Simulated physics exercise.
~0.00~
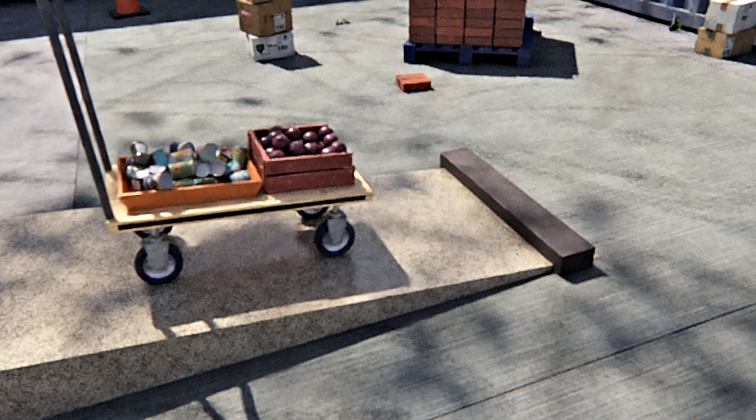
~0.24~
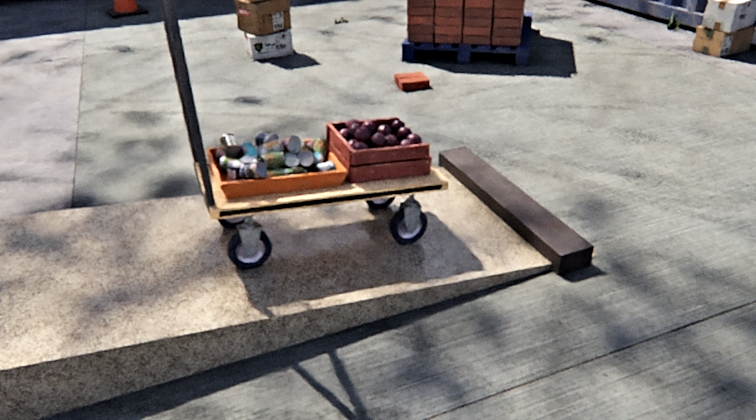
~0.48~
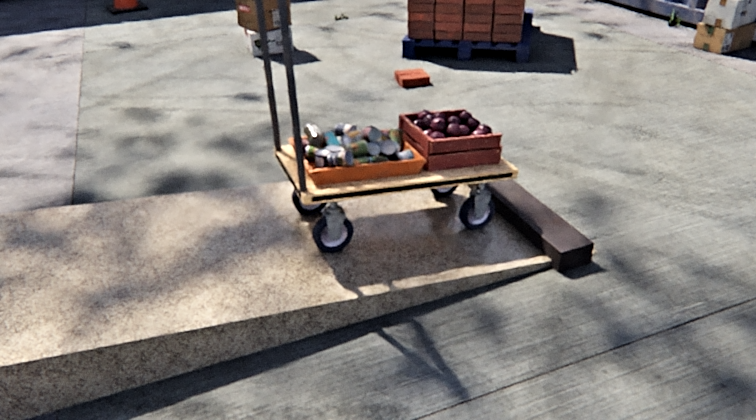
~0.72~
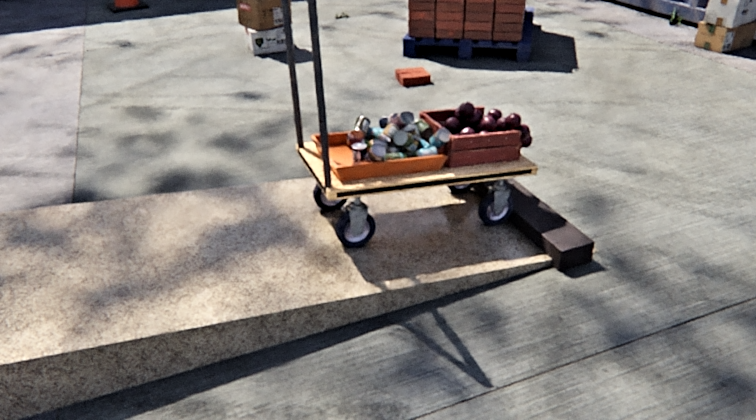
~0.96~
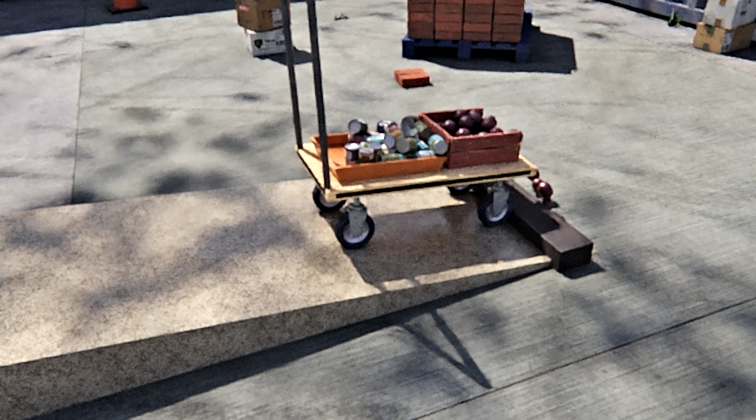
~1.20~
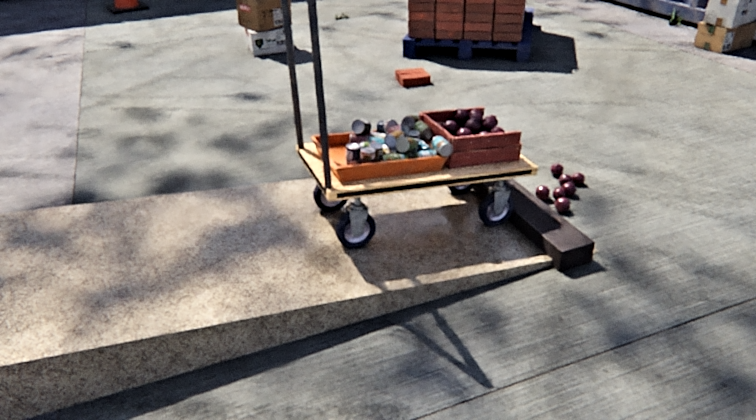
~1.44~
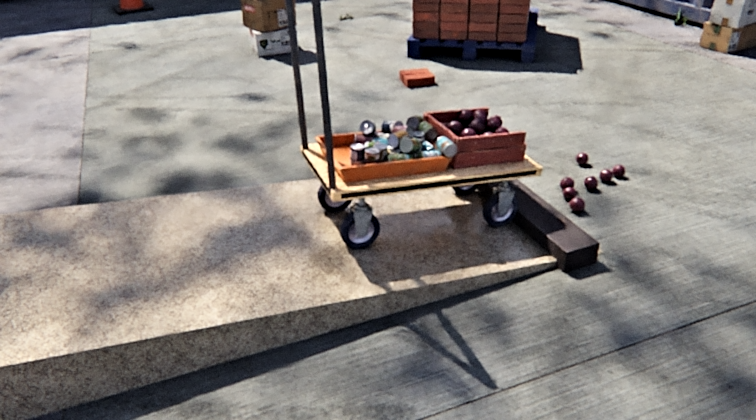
On a sunny paved yard, a trolley rolls down a ramp, stops at a kerb and spills some onions.
